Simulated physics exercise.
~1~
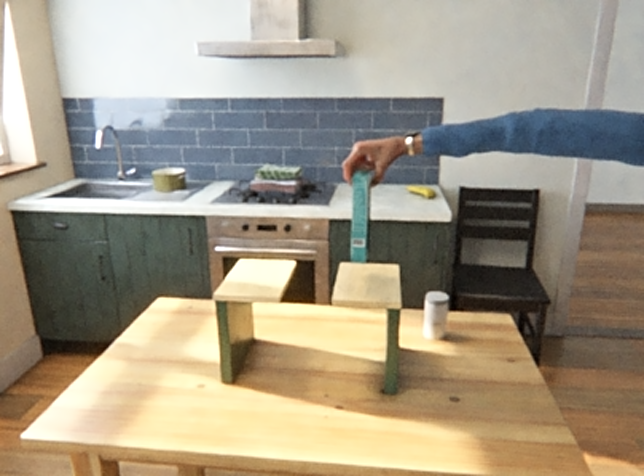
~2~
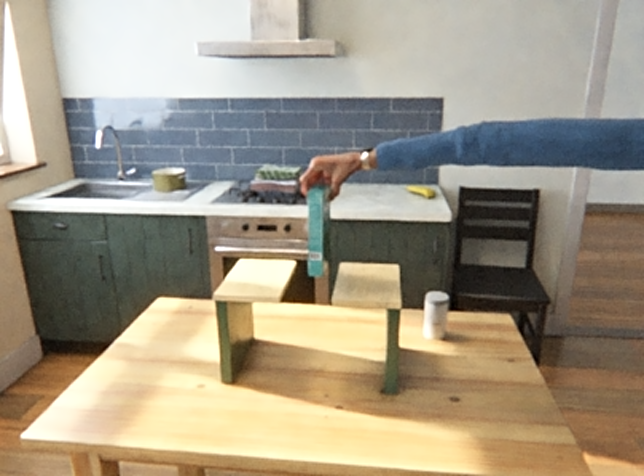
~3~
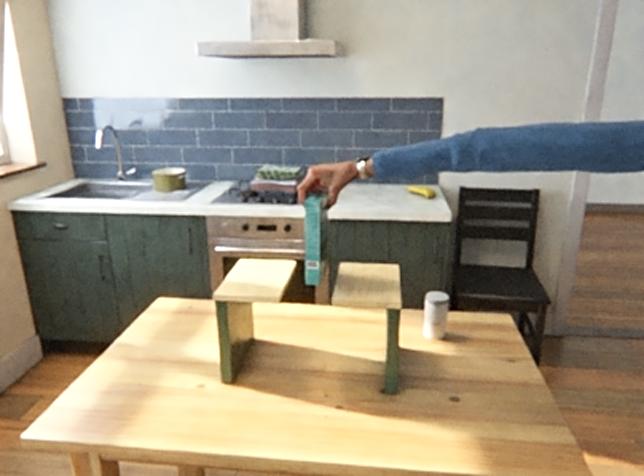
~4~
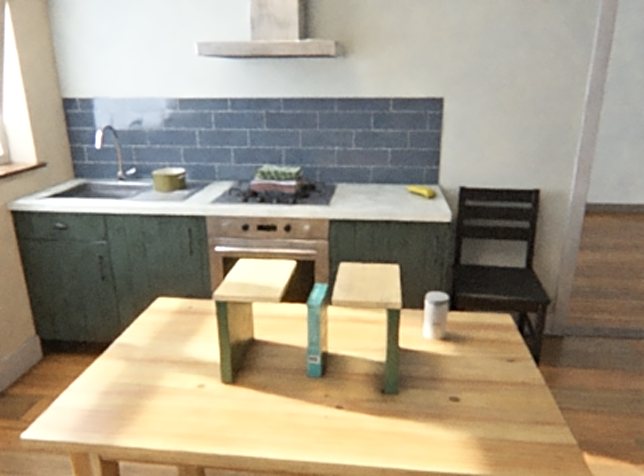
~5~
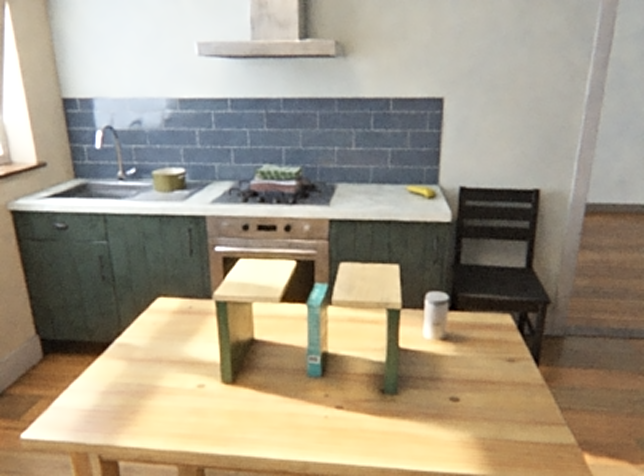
In a kitchen, a hand held a turquoise packet upright above two small wooden ledges on a table, moved it left over the gap, lowered it and let go, and the packet dropped through to stand on the tabletop beside the unmoved white jar.
